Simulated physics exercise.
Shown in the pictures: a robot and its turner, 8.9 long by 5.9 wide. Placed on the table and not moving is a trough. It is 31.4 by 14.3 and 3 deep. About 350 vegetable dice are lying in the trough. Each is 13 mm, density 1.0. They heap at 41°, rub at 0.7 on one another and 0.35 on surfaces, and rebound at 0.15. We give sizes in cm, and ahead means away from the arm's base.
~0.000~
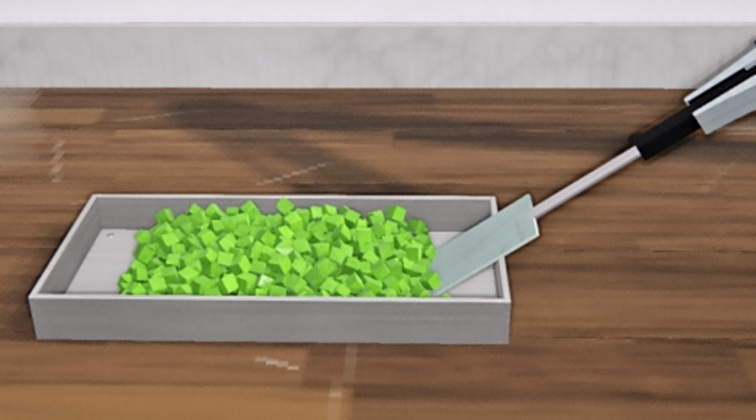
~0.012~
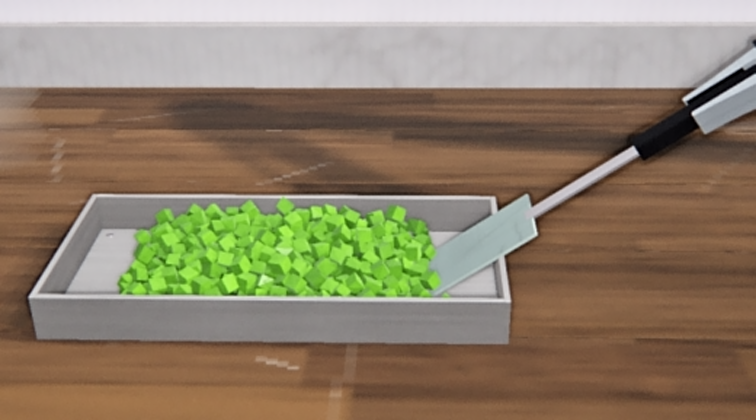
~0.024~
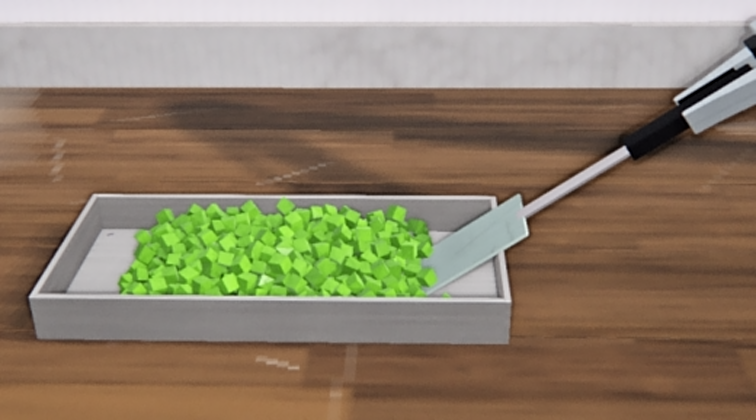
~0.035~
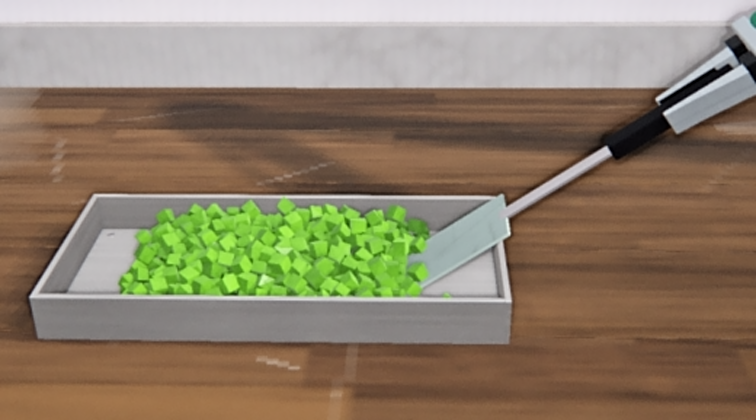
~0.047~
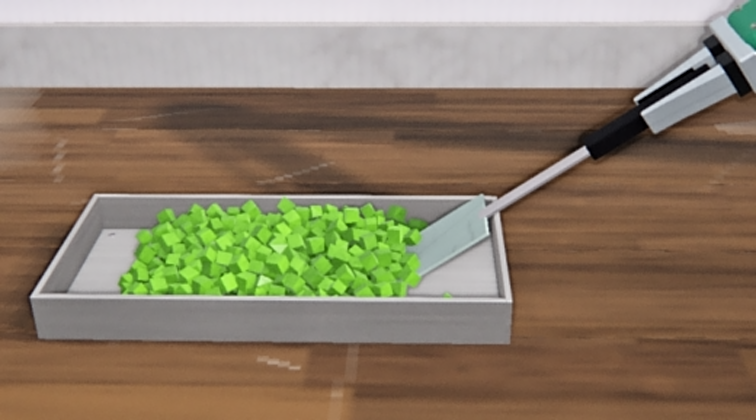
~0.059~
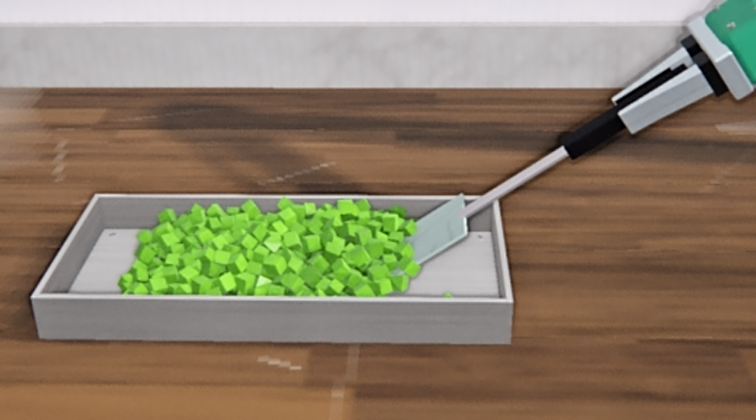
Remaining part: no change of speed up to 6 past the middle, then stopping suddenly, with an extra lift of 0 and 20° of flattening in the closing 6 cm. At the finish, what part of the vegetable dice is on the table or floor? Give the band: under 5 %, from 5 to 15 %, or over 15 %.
The share falls under 5 %.
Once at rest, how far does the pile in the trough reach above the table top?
Height at rest: Roughly 5.0 cm.
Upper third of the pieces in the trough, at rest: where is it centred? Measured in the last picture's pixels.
The middle lies somewhere around (226, 240).
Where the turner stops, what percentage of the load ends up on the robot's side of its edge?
Estimated share: Around 55 %.
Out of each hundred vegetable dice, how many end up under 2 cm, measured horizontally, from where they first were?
I'd put it at around 30 in a hundred.
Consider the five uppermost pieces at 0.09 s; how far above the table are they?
Somewhere around 6 centimetres high.
After 0.09 s, sloping 36°, highest piece 6 above the table; 351 in the trough.
After 0.12 s, sloping 31°, highest piece 7 above the table; 350 in the trough, 1 on the blade or in flight.
After 0.33 s, sloping 16°, highest piece 5 above the table; 344 in the trough, 7 on the table or floor.
After 1.38 s, sloping 16°, highest piece 5 above the table; 344 in the trough, 7 on the table or floor.
In the end, 344 in the trough, 7 on the table or floor. That is 2 % on the table or floor.
